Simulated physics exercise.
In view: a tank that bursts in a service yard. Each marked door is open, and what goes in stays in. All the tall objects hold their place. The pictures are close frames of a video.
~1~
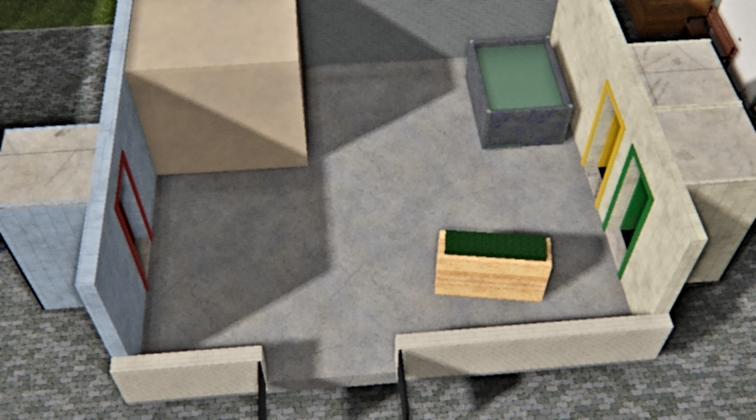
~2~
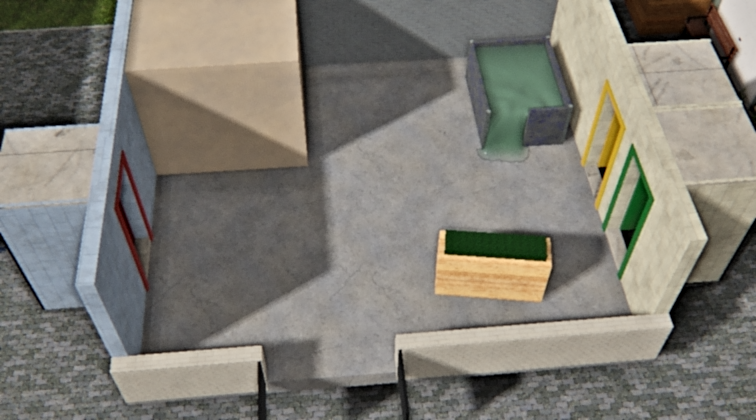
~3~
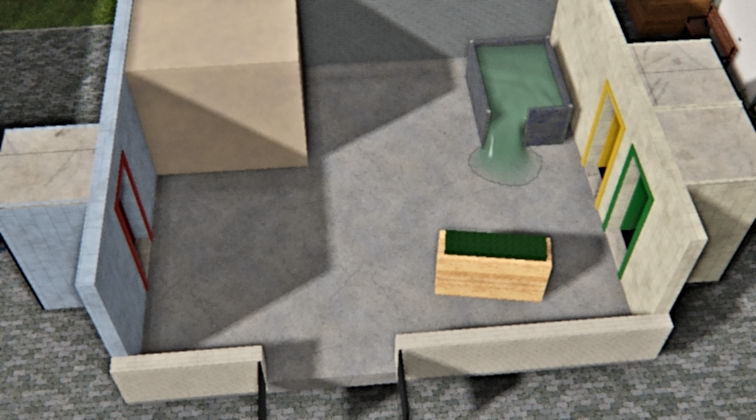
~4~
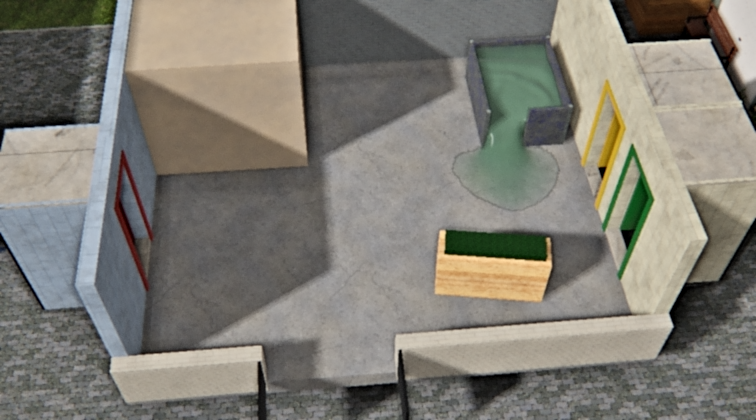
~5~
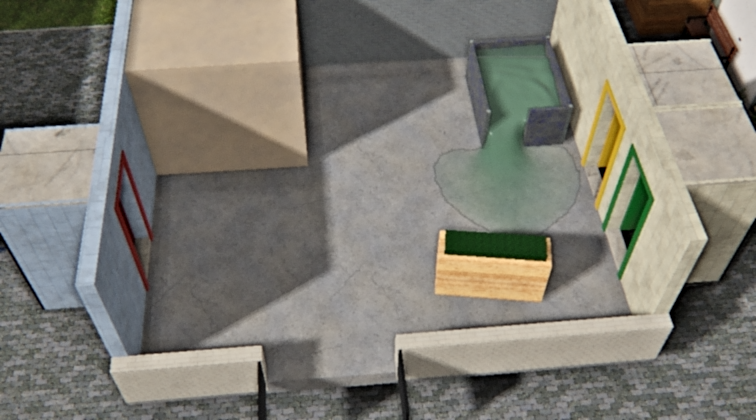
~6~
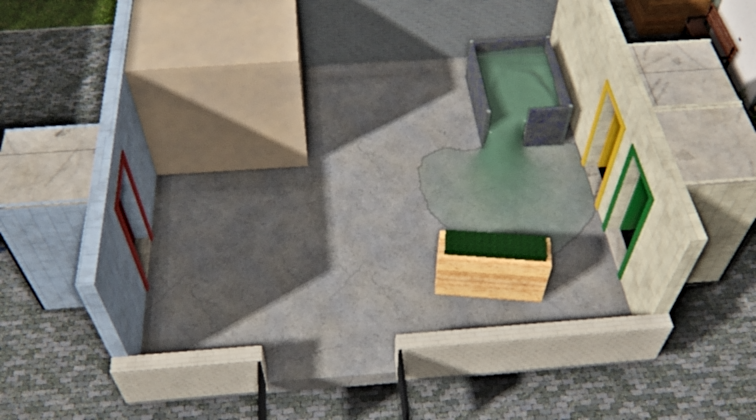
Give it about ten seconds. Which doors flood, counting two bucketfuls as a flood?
One by one: The yellow door takes more than that; the red door stays under that; the green door takes more than that.
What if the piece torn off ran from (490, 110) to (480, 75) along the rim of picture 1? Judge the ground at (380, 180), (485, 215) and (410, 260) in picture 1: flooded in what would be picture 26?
In turn: Flooded, dry, awash.
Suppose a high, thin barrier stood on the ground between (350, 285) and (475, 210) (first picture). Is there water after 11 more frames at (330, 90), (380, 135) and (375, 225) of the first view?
In that order: Dry, not flooded, covered.
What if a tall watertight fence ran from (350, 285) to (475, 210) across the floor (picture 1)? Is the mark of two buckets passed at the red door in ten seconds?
Then: Red keeps below it.
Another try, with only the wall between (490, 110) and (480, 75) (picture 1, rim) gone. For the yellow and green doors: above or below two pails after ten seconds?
Then: Yellow door takes less; green door takes less.
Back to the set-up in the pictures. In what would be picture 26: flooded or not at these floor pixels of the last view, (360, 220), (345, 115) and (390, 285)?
One after the other: Wet, no water, flooded.
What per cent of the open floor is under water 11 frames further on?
Close to 35 %.
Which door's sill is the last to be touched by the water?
I say the red-painted one.
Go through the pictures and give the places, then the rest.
The first picture shows the tank at (519, 77) is whole and still.
In the second picture, the front is at (480, 151), out from the gap at (506, 132).
In the third picture, water pours out at (505, 135) and has run to (522, 181).
In the fourth picture, the front is at (513, 207), out from the gap at (505, 136).
In the fifth picture, the front is at a hidden place, out from the gap at (505, 136).
In the sixth picture, the front is at a hidden place, out from the gap at (505, 136).
A moment on, water covers 30 % of the floor; the yellow door under two buckets in, the red door not reached, the green door wet at the sill, nothing in.
Next, water covers 35 % of the floor; the yellow door over two buckets in, the red door not reached, the green door under two buckets in.
Then, water covers 55 % of the floor; the yellow door over two buckets in, the red door not reached, the green door under two buckets in.
Later, water covers 70 % of the floor; the yellow door over two buckets in, the red door wet at the sill, nothing in, the green door over two buckets in.
In the end, water covers 80 % of the floor; the yellow door over two buckets in, the red door wet at the sill, nothing in, the green door far over two buckets in.
